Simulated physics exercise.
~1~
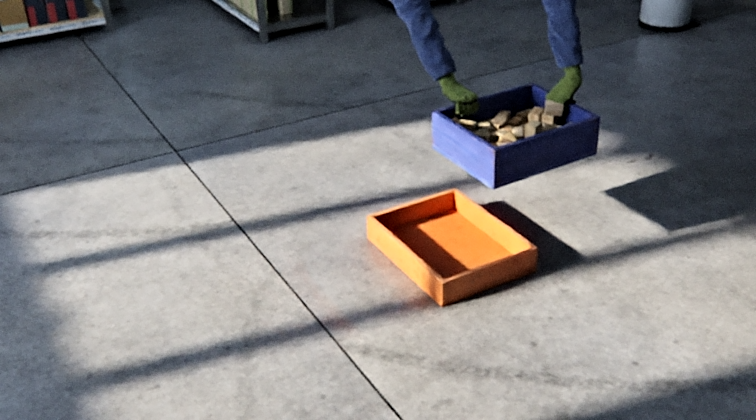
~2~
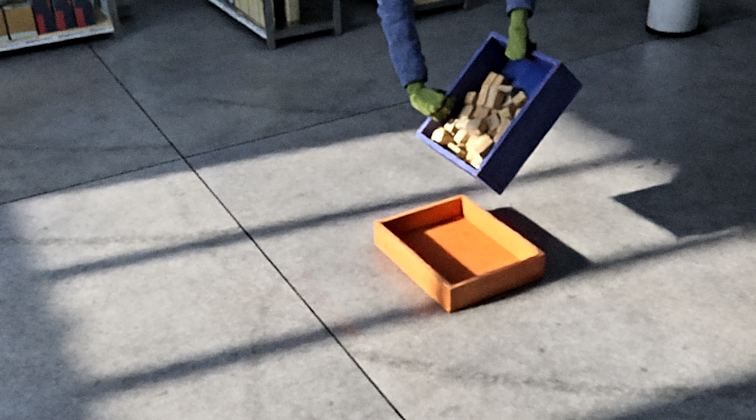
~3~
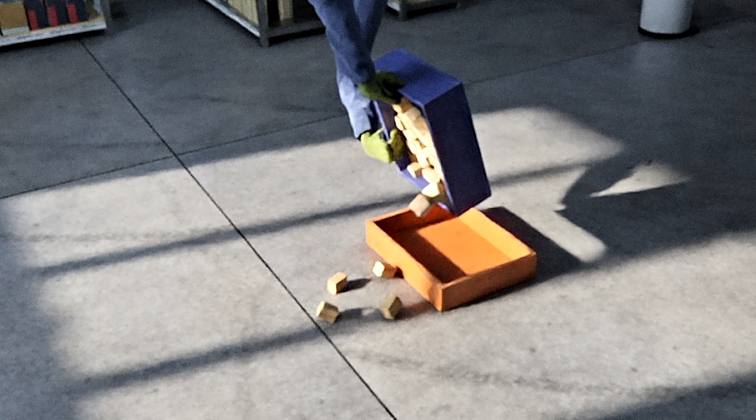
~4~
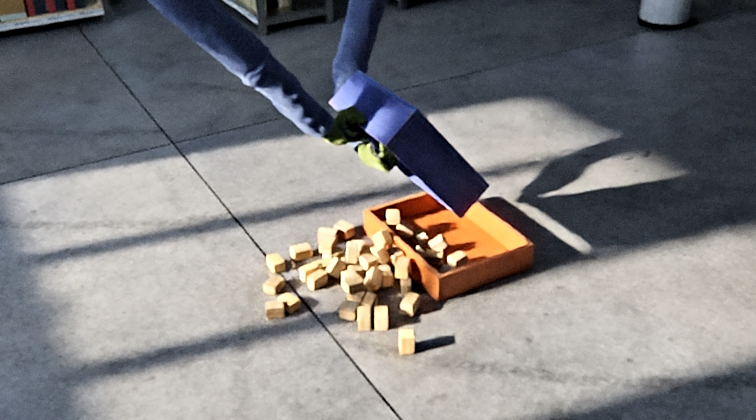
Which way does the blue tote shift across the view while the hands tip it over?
The blue tote shifts to the left as the hands tip it over.
On a sunlit concrete floor striped with shadow, two hands in green gloves hold a blue tote of small wooden blocks above an empty orange tub. The hands tip the tote so that its open top faces the viewer, the blocks still inside. As it shifts left and turns further, the first few blocks fall and land on the floor beside the tub. The tote ends almost upside down over the tub, its load poured out. Some blocks lie in the orange tub, but most are scattered on the concrete to its left and in front.
